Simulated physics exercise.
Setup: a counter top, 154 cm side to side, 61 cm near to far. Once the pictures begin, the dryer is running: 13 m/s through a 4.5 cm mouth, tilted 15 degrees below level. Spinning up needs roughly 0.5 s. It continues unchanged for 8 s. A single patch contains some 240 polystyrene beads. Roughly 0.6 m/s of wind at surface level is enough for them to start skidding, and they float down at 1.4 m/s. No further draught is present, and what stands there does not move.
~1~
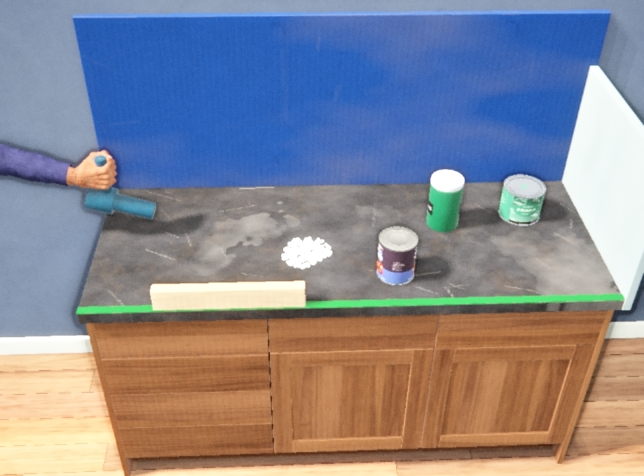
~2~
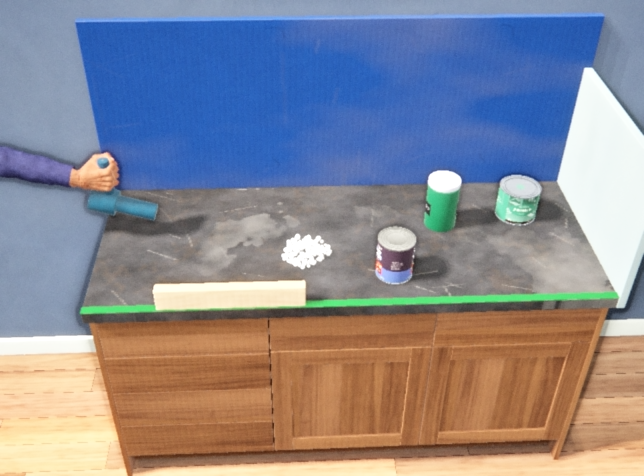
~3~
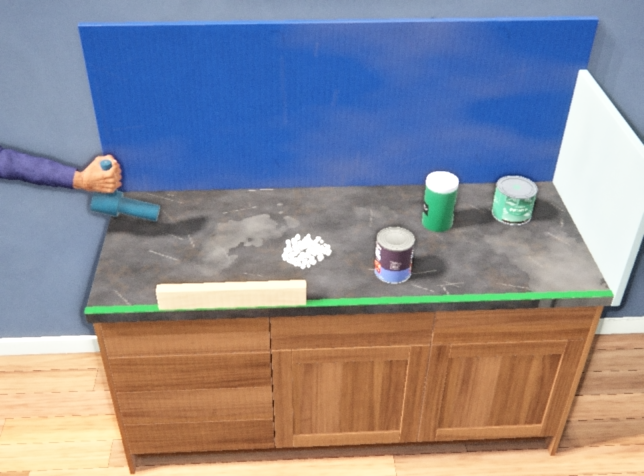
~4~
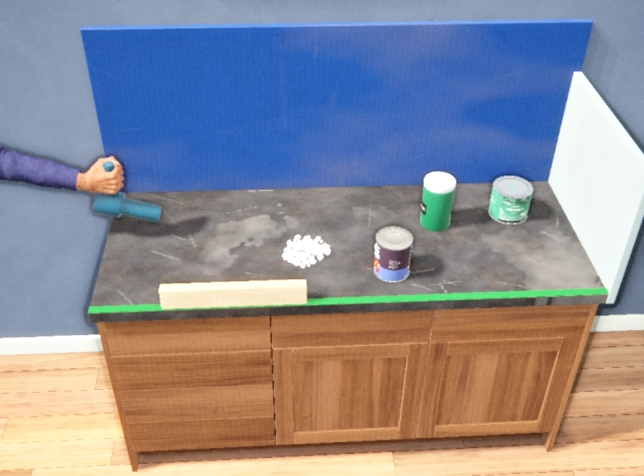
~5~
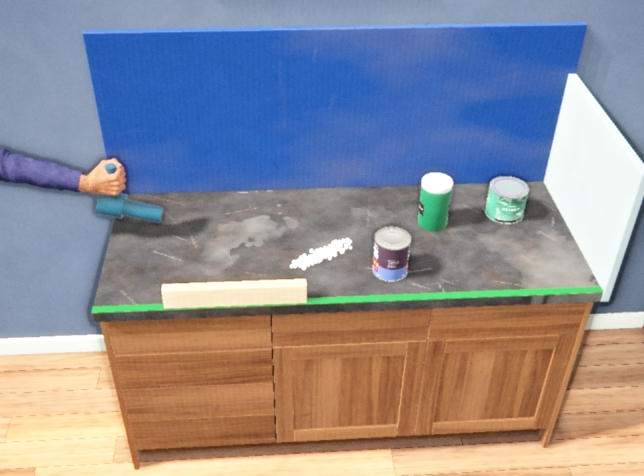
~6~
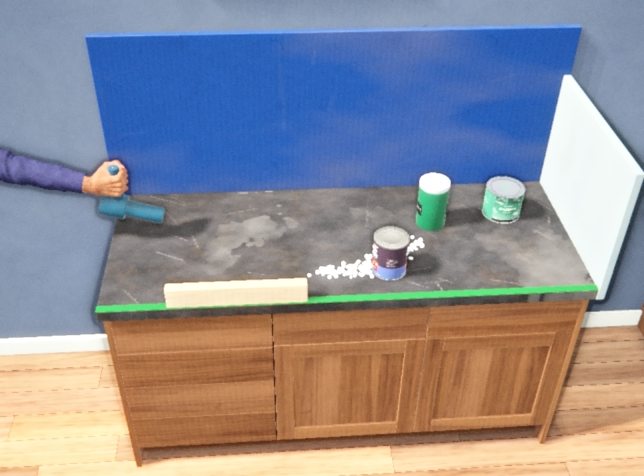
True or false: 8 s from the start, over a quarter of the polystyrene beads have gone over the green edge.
True.
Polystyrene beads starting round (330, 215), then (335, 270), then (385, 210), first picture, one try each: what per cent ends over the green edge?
0 %, 100 %, 0 %.
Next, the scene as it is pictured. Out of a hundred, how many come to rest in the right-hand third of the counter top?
I'd estimate around 5 per cent.
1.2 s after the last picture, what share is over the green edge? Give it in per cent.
I'd say near 90 per cent by then.
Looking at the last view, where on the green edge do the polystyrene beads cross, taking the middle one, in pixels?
Midpoint of crossings, approx. (377, 300).
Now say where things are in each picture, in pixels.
The middle of the polystyrene beads is near (305, 253), none has stirred yet and the mouth of the dryer is at (154, 211), in the first frame.
The middle of the polystyrene beads is near (307, 250), none has stirred yet and the green edge is centred on (355, 306), in the second frame.
The middle of the polystyrene beads is near (309, 251), none has stirred yet, the top of a tin is at (396, 238) and the top of a board is at (232, 286), in the third frame.
The middle of the polystyrene beads is near (306, 251) and none has stirred yet, in the fourth frame.
The middle of the polystyrene beads is near (321, 255), the farthest in sight from the dryer is at (351, 248) and about 75 % have left their places, in the fifth frame.
The middle of the polystyrene beads is near (369, 265), the farthest in sight from the dryer is at (422, 246) and all have left their places, in the sixth frame.
Then, 1.2 s after the last picture the count stands so, 89 % are over the green edge.
Then, 2.1 s after the last picture the count stands so, 92 % are over the green edge.
Then, 4.0 s after the last picture the count stands so, 93 % are over the green edge.
Then, 7.6 s after the last picture, at the end, 93 % are over the green edge.
